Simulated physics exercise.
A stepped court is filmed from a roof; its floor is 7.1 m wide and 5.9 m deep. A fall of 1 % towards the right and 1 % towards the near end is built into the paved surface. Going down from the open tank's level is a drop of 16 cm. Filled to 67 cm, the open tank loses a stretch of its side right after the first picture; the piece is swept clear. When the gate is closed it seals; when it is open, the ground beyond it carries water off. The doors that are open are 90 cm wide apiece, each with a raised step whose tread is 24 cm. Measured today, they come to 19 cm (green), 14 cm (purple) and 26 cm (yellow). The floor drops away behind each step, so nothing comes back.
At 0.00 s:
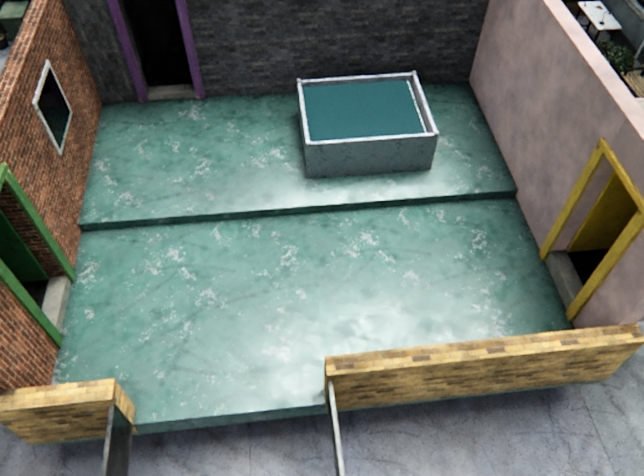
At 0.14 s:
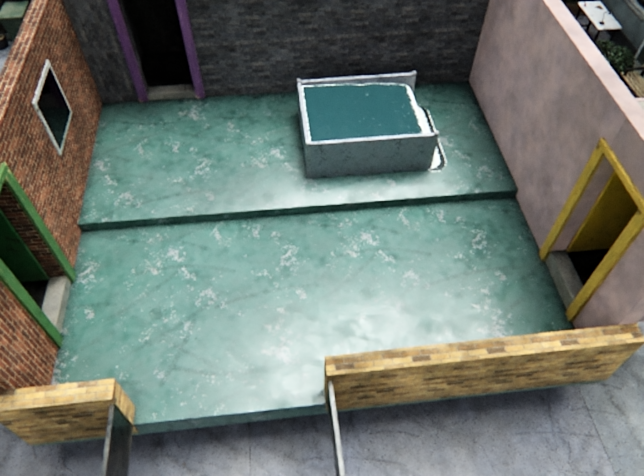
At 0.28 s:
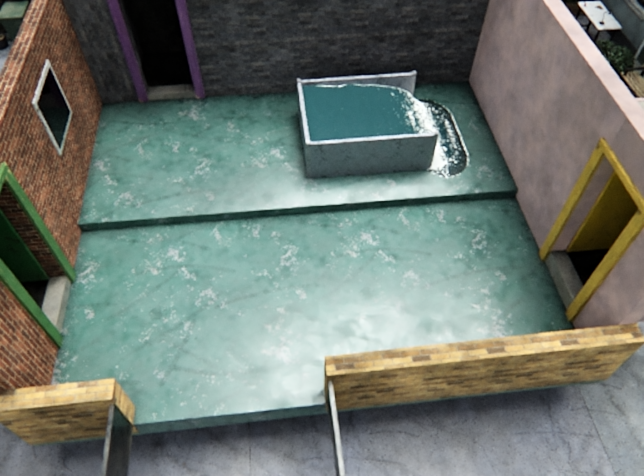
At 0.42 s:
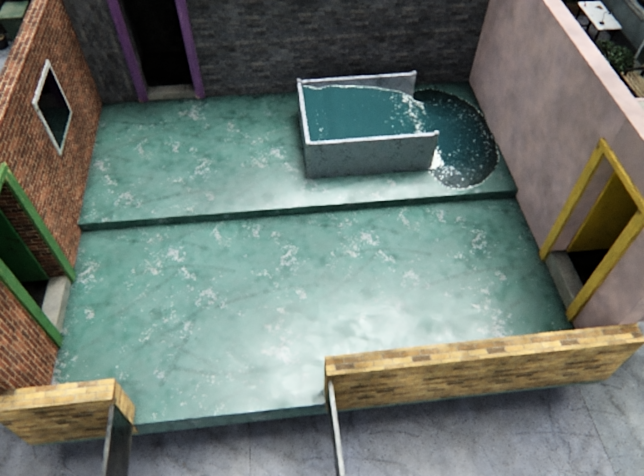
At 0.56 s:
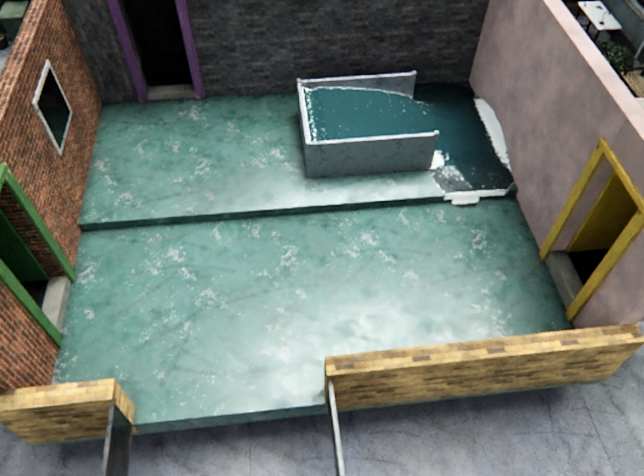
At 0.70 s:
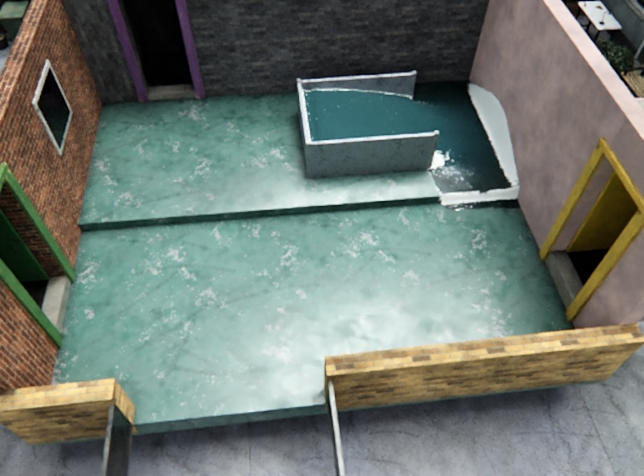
A stepped court with a glossy, mottled green floor is seen from high above, between a brick wall on the left, a dark wall behind and a pale pinkish wall on the right. A grey open tank of teal water stands on the upper level, with purple, green and yellow doorways around the court. The tank's right side opens and foaming water pours out, spreading to the right wall and the step edge, while the camera stays still.
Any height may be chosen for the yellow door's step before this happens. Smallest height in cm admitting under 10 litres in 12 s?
Roughly 10.5 centimetres.
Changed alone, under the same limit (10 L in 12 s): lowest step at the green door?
Roughly 6.5 cm at green.
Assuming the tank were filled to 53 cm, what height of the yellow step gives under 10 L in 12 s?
Roughly 8.5 cm high.
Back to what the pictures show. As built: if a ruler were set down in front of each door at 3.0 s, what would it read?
Depths in cm: Green 0, purple 0, yellow 7.
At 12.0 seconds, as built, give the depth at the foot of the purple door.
It works out to about 1.0 centimetres deep.
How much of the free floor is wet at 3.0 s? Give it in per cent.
Some 35 in a hundred.
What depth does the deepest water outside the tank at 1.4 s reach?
Close to 52 centimetres.
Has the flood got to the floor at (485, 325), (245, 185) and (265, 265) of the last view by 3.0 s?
Taking the spots one by one: Swamped, untouched, untouched.
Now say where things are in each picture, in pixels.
Still water, 67 cm deep, in the open tank at (364, 110); the yellow door at (582, 245) is dry, in the first picture.
The gap is at (418, 127), the front 0.3 m out at (440, 164); the back of the open tank holds 67 cm, in the second picture.
Water pours out at (418, 128) and has run 0.7 m, to (463, 160); about 11 cm deep outside, 67 cm at the back, in the third picture.
Water pours out at (418, 129) and has run 1.3 m, to (491, 145); about 9 cm deep outside, 65 cm at the back, in the fourth picture.
The gap is at (418, 129), the front 1.4 m out at (512, 176); the back of the open tank holds 58 cm, in the fifth picture.
Water pours out at (418, 129) and has run 1.6 m, to (519, 204); about 9 cm deep outside, 57 cm at the back; the yellow door at (582, 245), 3.5 m from the gap, is still 1.6 m from the nearest water, in the sixth picture.
After 1.4 s water covers 10 % of the floor, deepest (52 cm) near (467, 85); 2 cm at the yellow door, 0 litres in over its 26 cm step.
After 3.0 s water covers 35 % of the floor, deepest (32 cm) near (583, 358); 7 cm at the yellow door, 0 litres in over its 26 cm step.
After 12.0 s water covers 85 % of the floor, deepest (11 cm) near (571, 359); 8 cm at the yellow door, 0 litres in over its 26 cm step.
At the yellow door as built, the water arrived by 1.4 s and peaked near 11 cm at 6.4 s.
With a step of 9.5 cm, 15 litres would have come in within the 12 s; with 12.5 cm, 4 litres. So under 10 litres takes about 10.5 cm.
